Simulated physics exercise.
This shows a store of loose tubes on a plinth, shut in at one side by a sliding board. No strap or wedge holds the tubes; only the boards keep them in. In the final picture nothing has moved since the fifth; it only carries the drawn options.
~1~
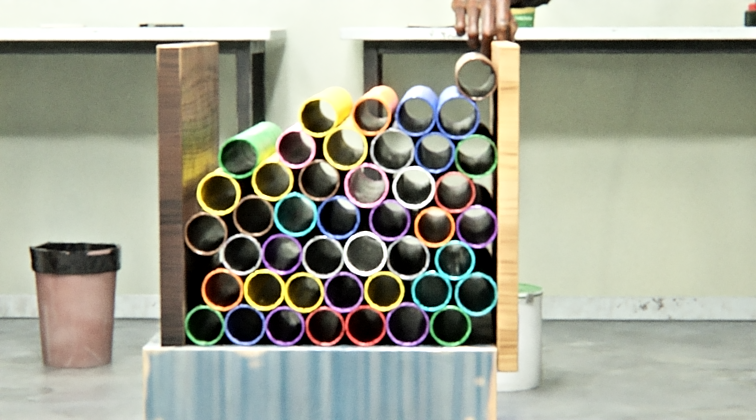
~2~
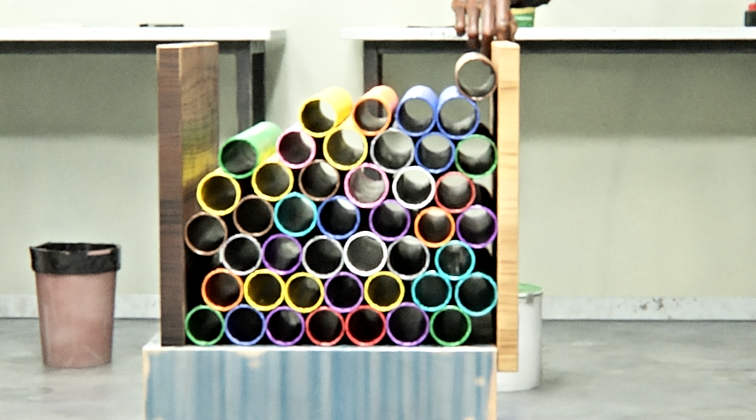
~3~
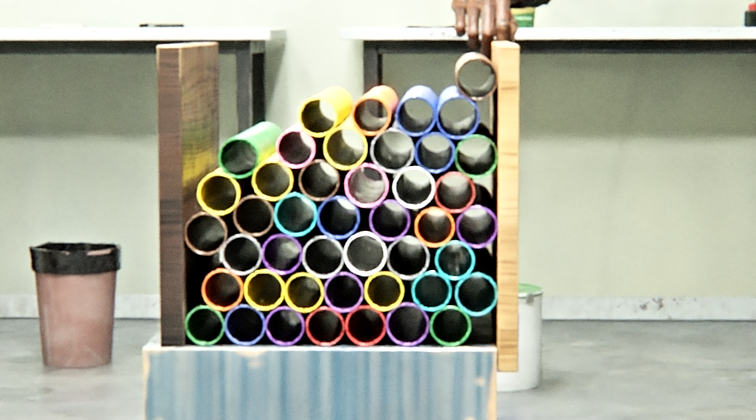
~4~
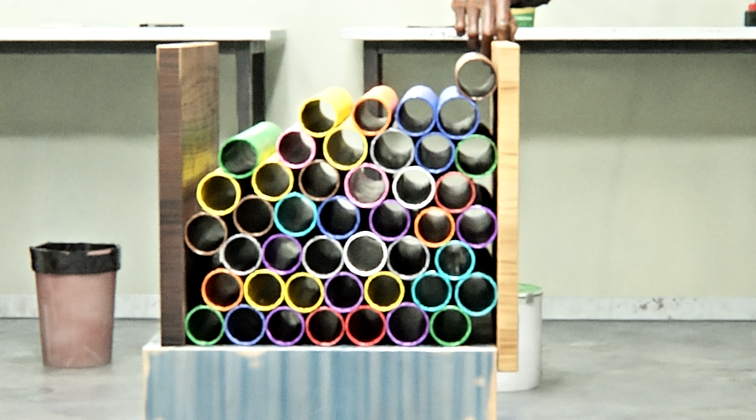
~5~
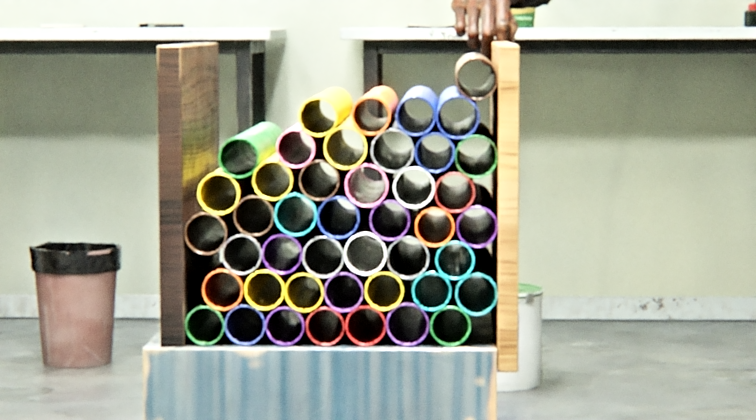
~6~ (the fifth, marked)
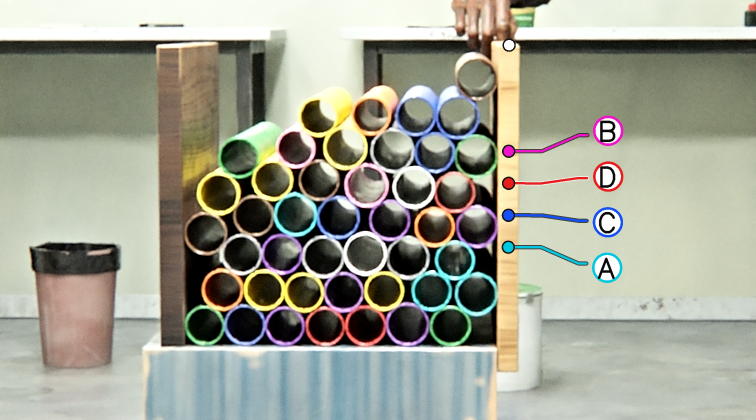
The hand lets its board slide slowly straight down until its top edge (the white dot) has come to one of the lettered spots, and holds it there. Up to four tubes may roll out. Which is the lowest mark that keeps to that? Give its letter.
Lower it to A and no more.
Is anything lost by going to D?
Yes, at D.
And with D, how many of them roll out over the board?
At D the number is one.
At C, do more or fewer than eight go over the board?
Fewer than eight.
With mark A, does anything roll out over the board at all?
Yes.
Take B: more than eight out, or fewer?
Fewer than eight.
On the marked copy, A at (509, 247); B at (509, 152); C at (509, 215); D at (509, 183); the white dot at (510, 46).
Taking A. A third of the way, top of the board (498, 132).
Two thirds of the way, top of the board (498, 228).
When it is over, top of the board (498, 246), three out over the board.
As for the rest, B one out over the board; C three out over the board; D one out over the board.
